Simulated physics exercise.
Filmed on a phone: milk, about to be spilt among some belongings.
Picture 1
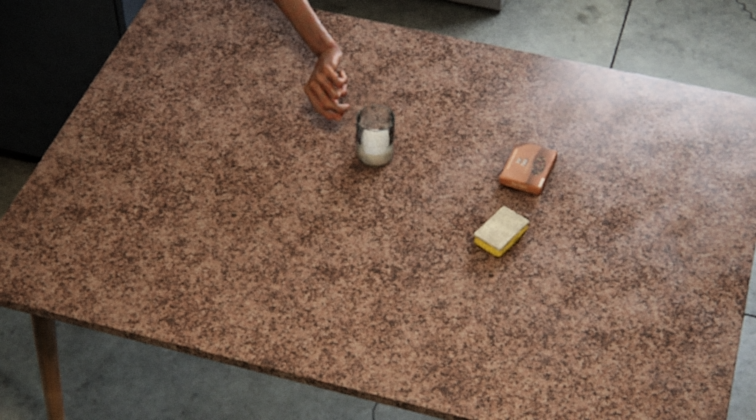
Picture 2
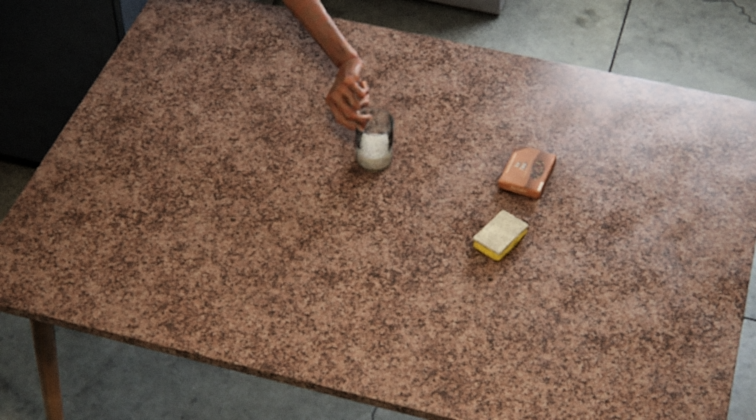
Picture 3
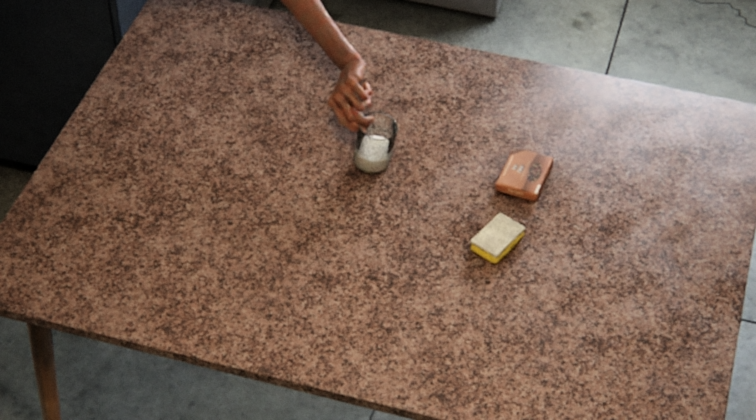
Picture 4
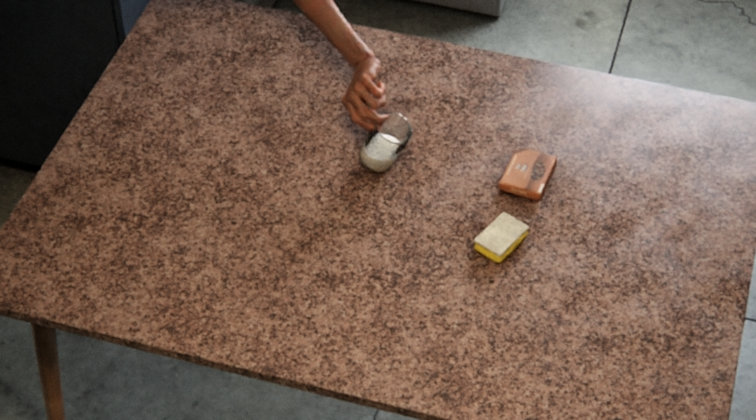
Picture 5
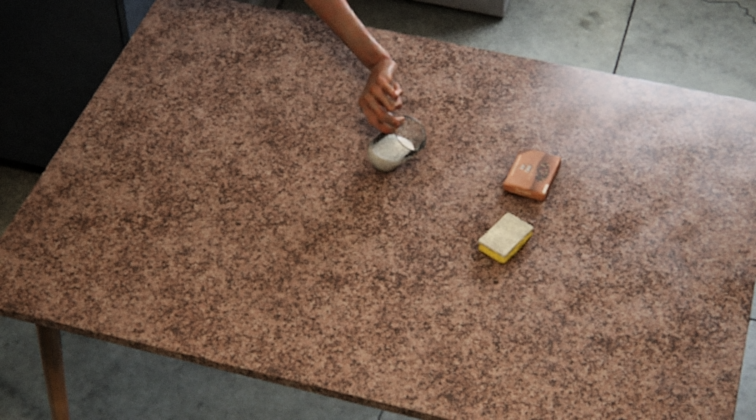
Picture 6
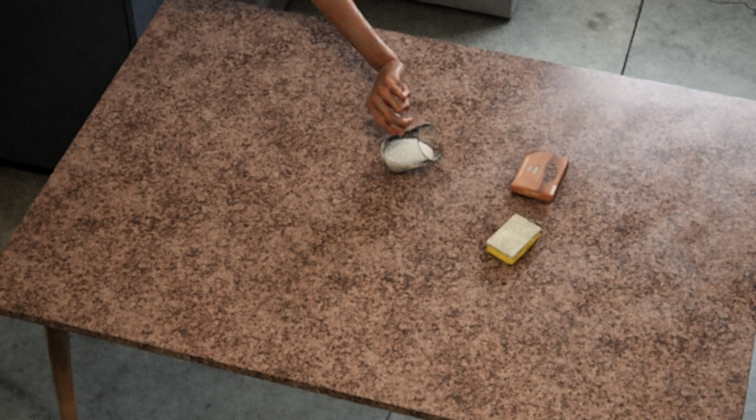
A bare forearm and hand reach in from the top edge over a speckled reddish-brown tabletop, seen from above at an angle, with grey floor tiles behind. A clear tumbler partly filled with white stands near the hand, with an orange-brown pouch and a yellow sponge with a pale top to the right. The hand pushes the tumbler, which leans further and further rightward, while the view shifts slightly.
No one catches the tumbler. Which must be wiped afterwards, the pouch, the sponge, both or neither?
Take the pouch: It is left wet. Take the sponge: It is left wet.
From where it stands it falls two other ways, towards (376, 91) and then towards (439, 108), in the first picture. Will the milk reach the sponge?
Toward the first spot it is missed, and toward the second it is missed.
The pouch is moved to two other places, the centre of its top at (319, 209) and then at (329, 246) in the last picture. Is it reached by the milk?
For the first try it is missed by the spill; for the second it is missed by the spill.
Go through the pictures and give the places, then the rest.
In the first picture, it stands upright; tumbler (375, 136) about a third full; pouch (529, 163); sponge (502, 227).
The second picture shows the hand pushes it; tumbler about a third full, surface at (374, 146).
The third picture shows the hand pushes it; tumbler (375, 142) about a third full; sponge (498, 233).
The fourth picture shows the hand pushes it; tumbler (385, 142) tipped 20°; pouch (529, 169).
The fifth picture shows the hand pushes it; tumbler (397, 144) tipped 35°.
In the sixth picture, it is falling; tumbler (413, 149) tipped 50°; pouch (541, 171); sponge (514, 235).
Soon after, the puddle covers about as much as a plate; the pouch is wet; the sponge is wet.
Later, the puddle covers about as much as a tray; the pouch is wet; the sponge is wet.
In the end, the puddle covers about as much as a tray; the pouch is wet; the sponge is wet.
